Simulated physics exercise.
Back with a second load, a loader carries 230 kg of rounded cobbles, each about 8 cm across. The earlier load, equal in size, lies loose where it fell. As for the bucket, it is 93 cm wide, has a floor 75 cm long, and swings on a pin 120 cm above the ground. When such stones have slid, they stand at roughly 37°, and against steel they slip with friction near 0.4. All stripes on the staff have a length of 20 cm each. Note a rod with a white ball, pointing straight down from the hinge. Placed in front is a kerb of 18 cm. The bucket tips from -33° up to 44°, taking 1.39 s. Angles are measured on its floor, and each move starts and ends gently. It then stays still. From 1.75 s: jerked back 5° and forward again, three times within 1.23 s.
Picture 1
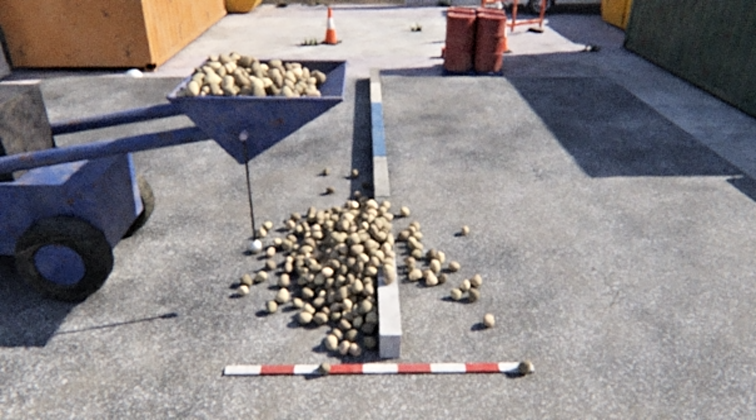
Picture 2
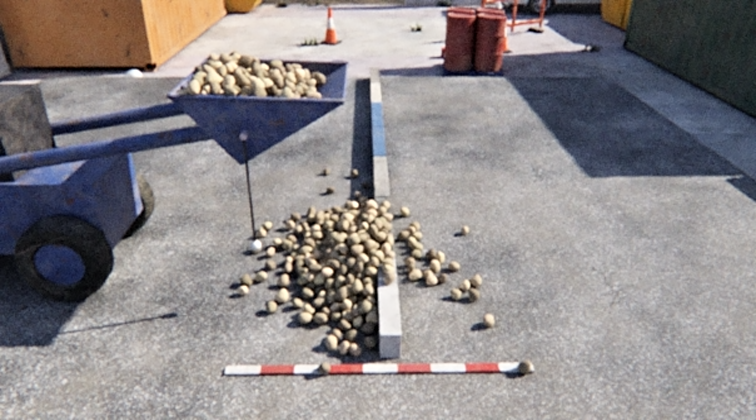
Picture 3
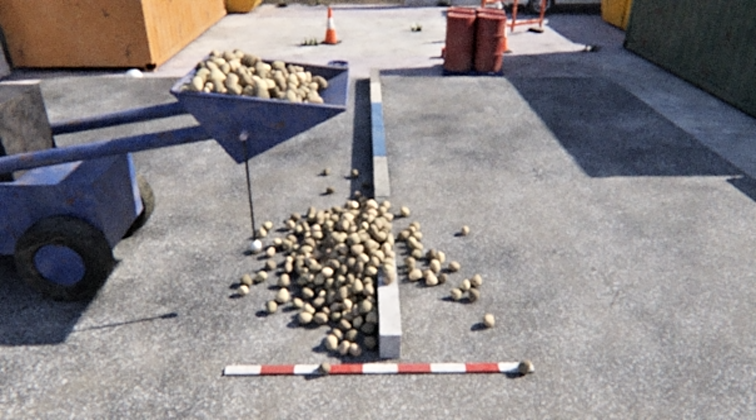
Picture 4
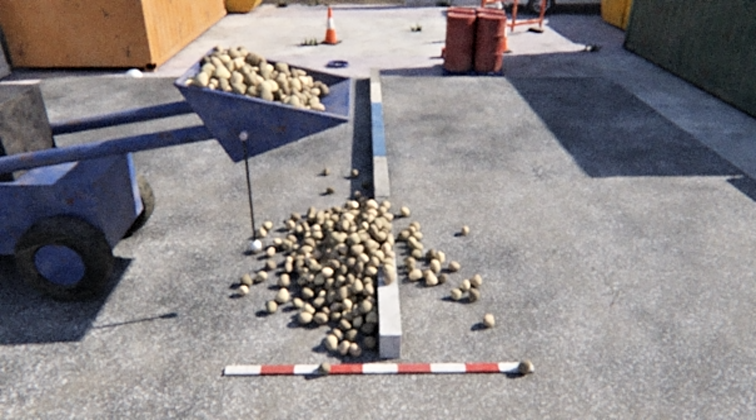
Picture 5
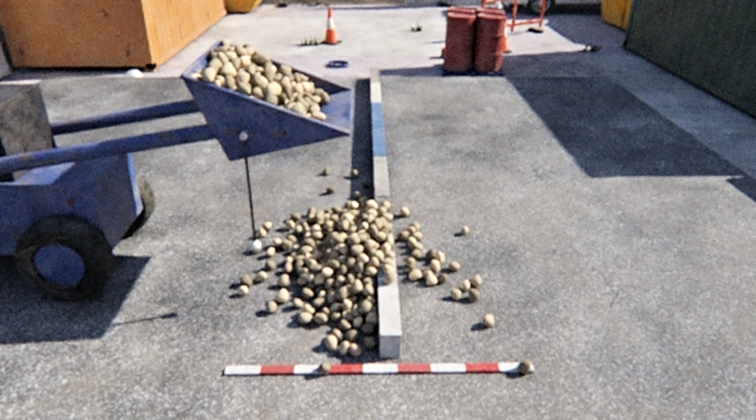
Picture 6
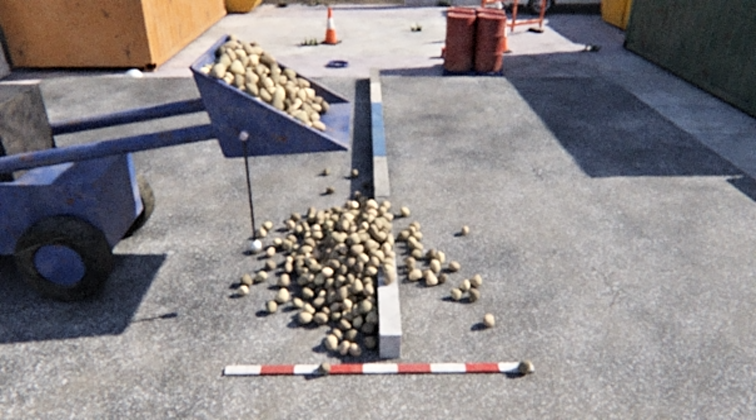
At the start, a blue loader at the left holds a bucket heaped with rounded stones above a loose pile lying against a low kerb, with some stones beyond it. The bucket then slowly tilts, its back rising and its right lip lowering, while the stones stay inside and the pile remains still.
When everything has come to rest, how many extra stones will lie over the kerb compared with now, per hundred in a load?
About 30 per hundred.
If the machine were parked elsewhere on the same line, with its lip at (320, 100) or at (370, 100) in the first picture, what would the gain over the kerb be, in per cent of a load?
First some 10, then 60 per cent.
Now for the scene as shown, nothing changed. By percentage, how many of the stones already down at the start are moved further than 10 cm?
About 15 per cent.
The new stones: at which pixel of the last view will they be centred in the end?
Centre: Approx. (360, 242).
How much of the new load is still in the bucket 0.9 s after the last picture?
Roughly 20 per cent of its load.
Then, 0.5 s after the last picture the floor is at 32°; in per cent of one load, 96 in the bucket, 97 on this side of the kerb, 7 over the kerb; the foremost stones are at (474, 289).
Then, 0.9 s after the last picture the floor is at 44°; in per cent of one load, 22 in the bucket, 167 on this side of the kerb, 11 over the kerb; the foremost stones are at (474, 289).
Then, 2.9 s after the last picture the floor is at 44°; in per cent of one load, 0 in the bucket, 163 on this side of the kerb, 37 over the kerb; the foremost stones are at (548, 249).
Then, 5.3 s after the last picture the floor is at 44°; in per cent of one load, 0 in the bucket, 163 on this side of the kerb, 37 over the kerb; the foremost stones are at (548, 249). Net gain over the kerb, 30.
